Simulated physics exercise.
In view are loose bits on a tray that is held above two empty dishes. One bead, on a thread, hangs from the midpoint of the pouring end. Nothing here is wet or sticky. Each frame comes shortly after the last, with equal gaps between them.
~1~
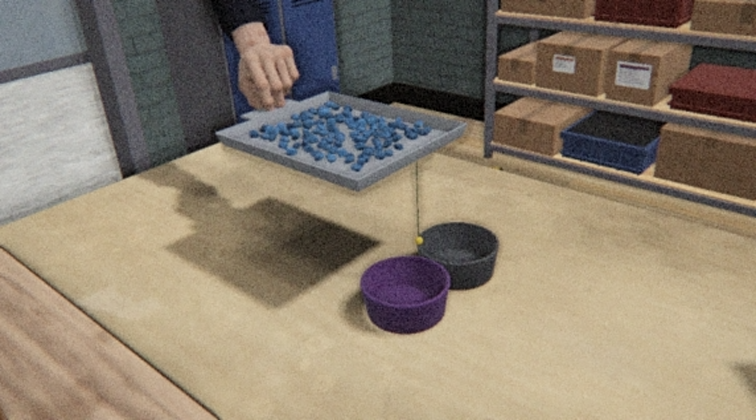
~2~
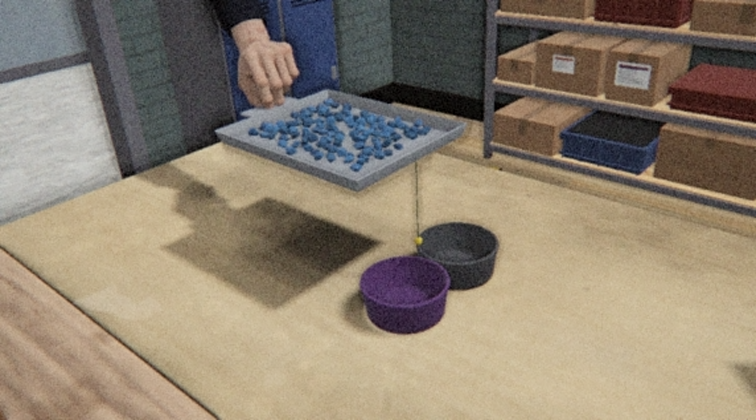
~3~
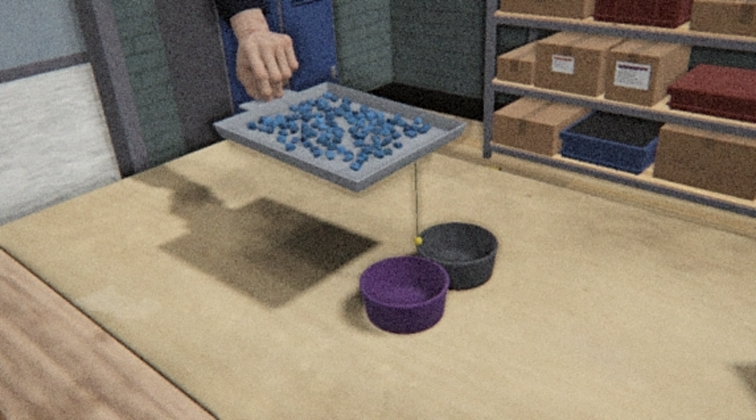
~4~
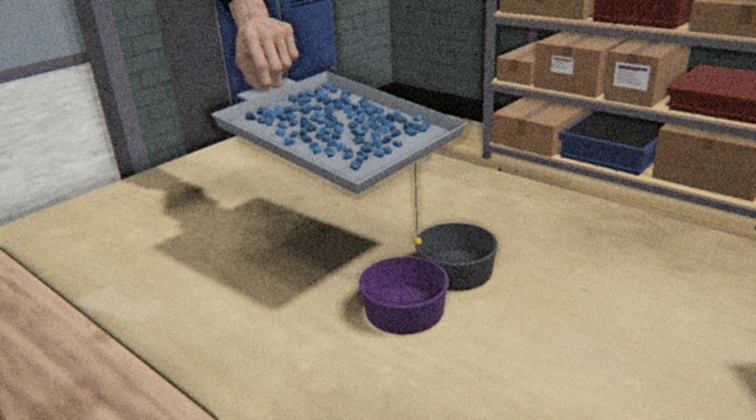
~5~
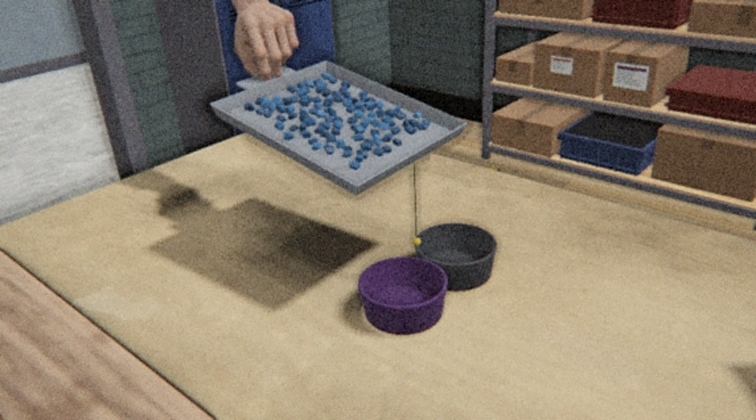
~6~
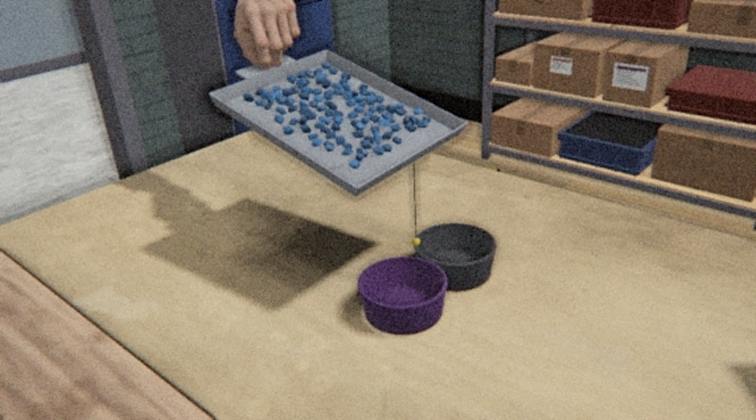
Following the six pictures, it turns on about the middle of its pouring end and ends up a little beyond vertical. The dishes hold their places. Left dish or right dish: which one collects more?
The left one.
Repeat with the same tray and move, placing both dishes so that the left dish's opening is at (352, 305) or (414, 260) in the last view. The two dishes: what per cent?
Some 60 percent, followed by some 40 percent.
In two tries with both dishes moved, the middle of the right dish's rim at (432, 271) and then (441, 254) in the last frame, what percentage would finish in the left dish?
Respectively 20 % and 50 %.
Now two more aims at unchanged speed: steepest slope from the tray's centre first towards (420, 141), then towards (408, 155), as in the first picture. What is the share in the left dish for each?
Close to 0 percent first and close to 20 percent second.
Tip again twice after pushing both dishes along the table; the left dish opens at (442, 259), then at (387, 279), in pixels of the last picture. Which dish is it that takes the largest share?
First try: The leftmost dish; second try: The leftmost dish.
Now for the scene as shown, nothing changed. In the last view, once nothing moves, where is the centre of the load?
The centre comes to rest close to (418, 307).
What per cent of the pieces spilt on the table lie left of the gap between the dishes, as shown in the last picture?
It comes out at roughly 20 percent.
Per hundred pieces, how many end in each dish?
Left 60 per cent, right 20 per cent.
Shortly afterwards, tray tipped steeply; all but a few on the tray; only a few in the air.
Next, tray tipped right over; near half on the tray; near a quarter in the left dish; a little in the right dish; near a quarter outside both; a little in the air.
Some moments later, tray tipped past a quarter turn; near half in the left dish; a little in the right dish; near a quarter outside both.
In the end, tray tipped past a quarter turn; near half in the left dish; a little in the right dish; near a quarter outside both.
